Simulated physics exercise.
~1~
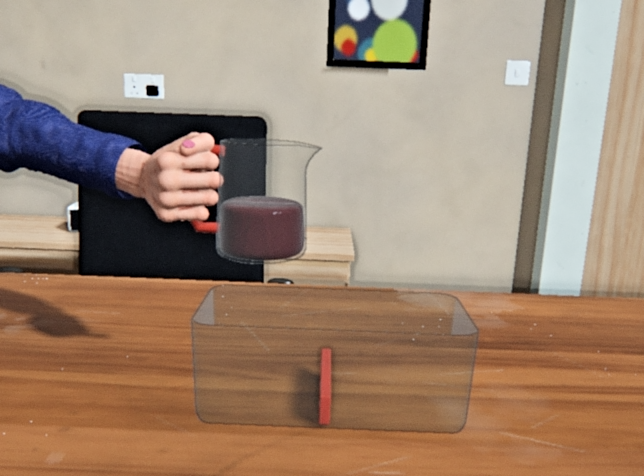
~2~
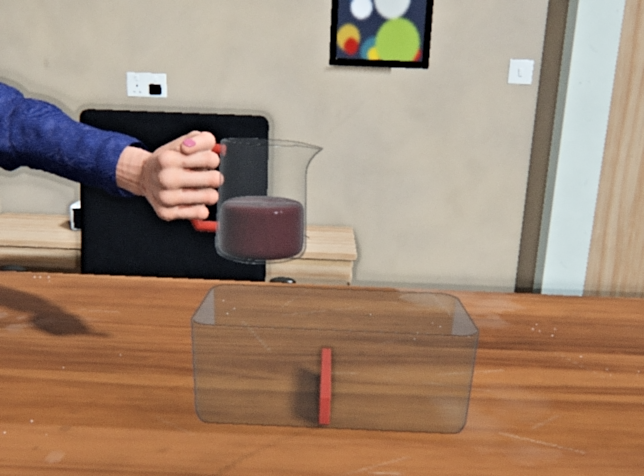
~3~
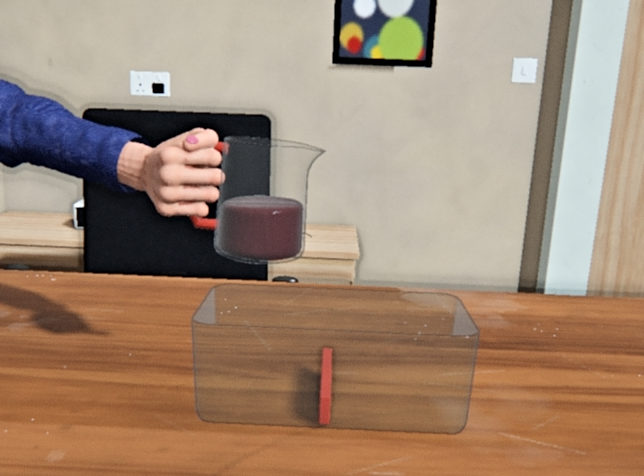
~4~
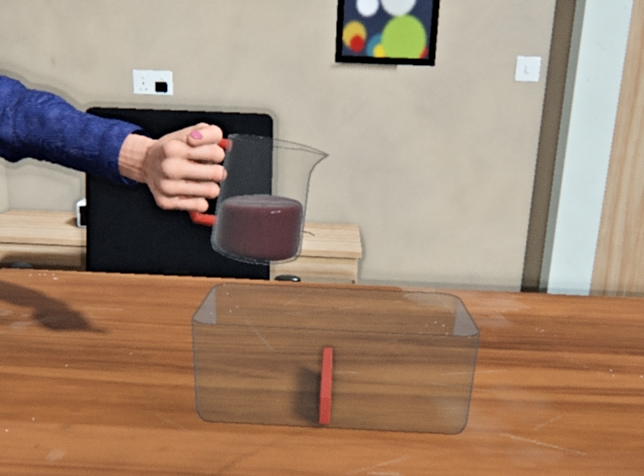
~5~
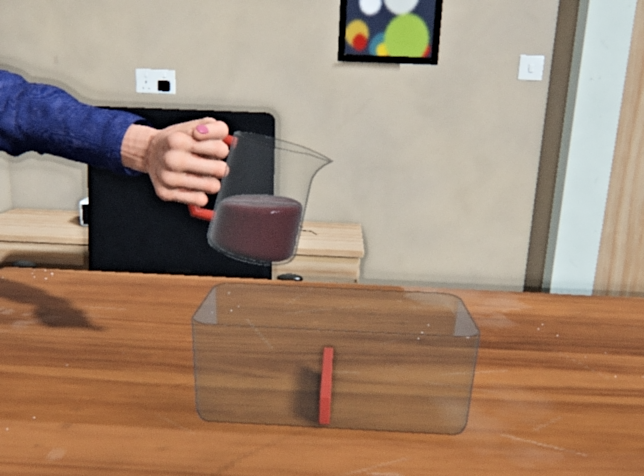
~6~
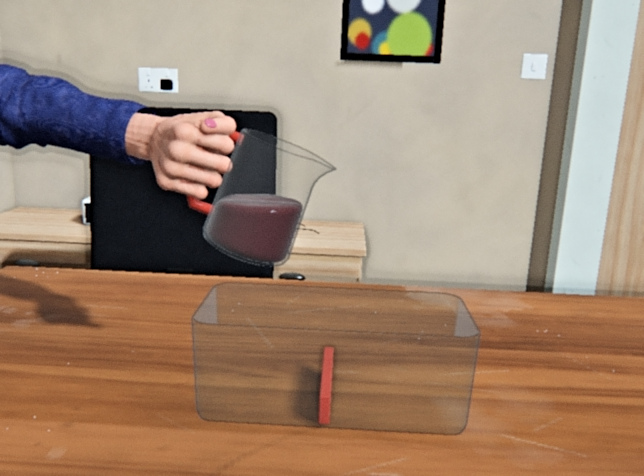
In this clip, a hand in a blue sleeve holds a clear jug of dark red liquid by its red handle above a transparent basin with a red divider, then gradually tilts the jug slightly to the right.
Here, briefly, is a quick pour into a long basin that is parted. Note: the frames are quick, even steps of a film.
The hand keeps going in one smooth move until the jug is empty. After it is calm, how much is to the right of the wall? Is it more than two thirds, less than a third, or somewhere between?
The share right of the wall fails to stay within two thirds.
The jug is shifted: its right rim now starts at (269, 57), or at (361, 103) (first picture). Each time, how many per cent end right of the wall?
The first start yields 55 per cent, the second 90 per cent.
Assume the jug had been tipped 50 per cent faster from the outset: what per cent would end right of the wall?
Roughly 90 in a hundred.
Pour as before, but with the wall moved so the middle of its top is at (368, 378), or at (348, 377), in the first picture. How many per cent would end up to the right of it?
The first position gives around 35 percent, the second around 75 percent.
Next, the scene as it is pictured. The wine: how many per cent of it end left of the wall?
Around 5 percent.
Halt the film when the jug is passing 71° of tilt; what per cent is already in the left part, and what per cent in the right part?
Left about 0, right about 0.
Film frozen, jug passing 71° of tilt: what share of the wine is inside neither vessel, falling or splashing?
Roughly 5 percent.
A moment on, the jug is tipped part way and 97 per cent is still to pour, 0 is left of the wall and 0 right of it.
Next, the jug is tipped right over and 38 per cent is still to pour, 1 is left of the wall and 44 right of it.
Then the jug is tipped right over and 1 per cent is still to pour, 5 is left of the wall and 91 right of it.
Later the jug is tipped right over and 0 per cent is still to pour, 6 is left of the wall and 93 right of it.
Finally, 6 per cent lies left of the wall, 93 right of it and 1 outside.
